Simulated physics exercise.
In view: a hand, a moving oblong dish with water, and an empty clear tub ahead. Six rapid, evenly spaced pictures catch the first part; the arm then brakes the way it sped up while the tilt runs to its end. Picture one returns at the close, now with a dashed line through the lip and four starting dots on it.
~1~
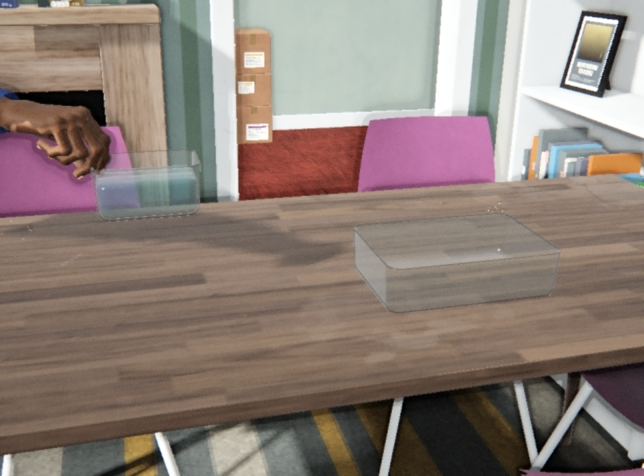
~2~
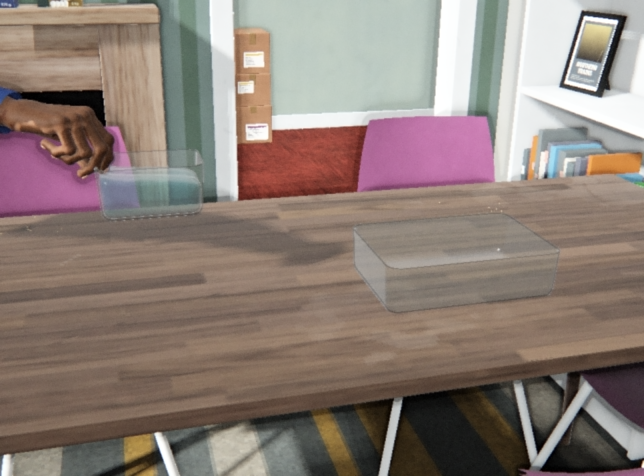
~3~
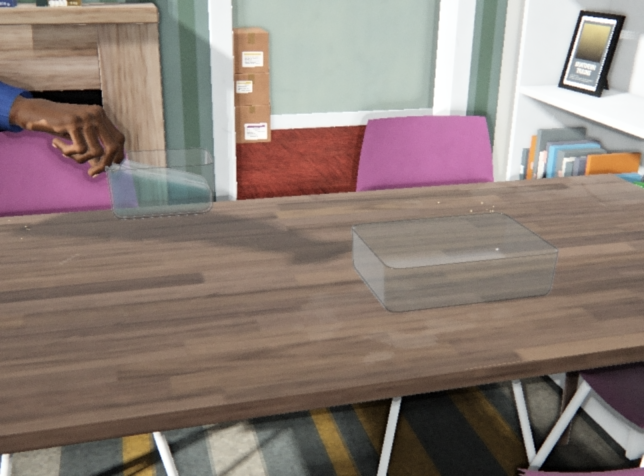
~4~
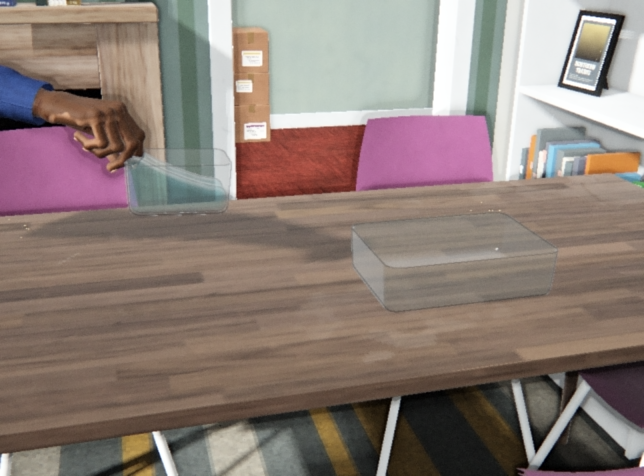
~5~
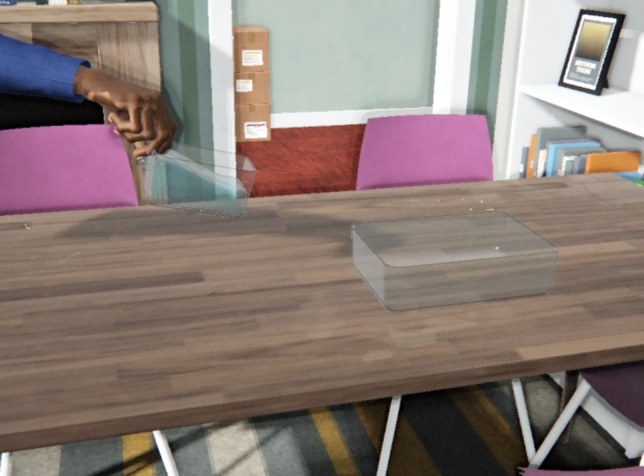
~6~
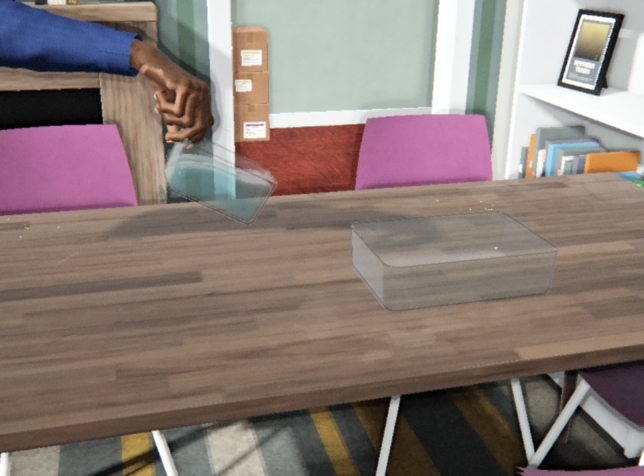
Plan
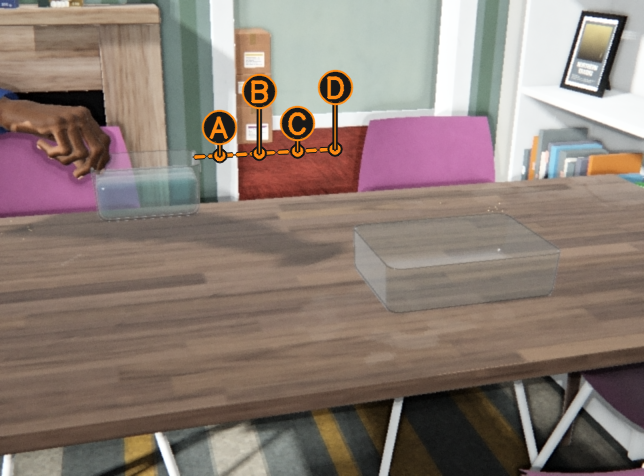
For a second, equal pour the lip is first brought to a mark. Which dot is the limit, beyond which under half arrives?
The answer is spot A.
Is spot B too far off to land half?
No, that is safe.
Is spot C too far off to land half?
No, not at all.
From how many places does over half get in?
All of them.
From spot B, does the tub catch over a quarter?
Yes, clearly.
In orange, A at (219, 155); B at (259, 153); C at (297, 151); D at (335, 149).
If A is chosen, about 67 % lands in the tub, 28 % falls short and 5 % goes beside or beyond.
If B is chosen, about 83 % lands in the tub, 9 % falls short and 8 % goes beside or beyond.
If C is chosen, about 80 % lands in the tub, 4 % falls short and 16 % goes beside or beyond.
If D is chosen, about 81 % lands in the tub, 5 % falls short and 14 % goes beside or beyond.
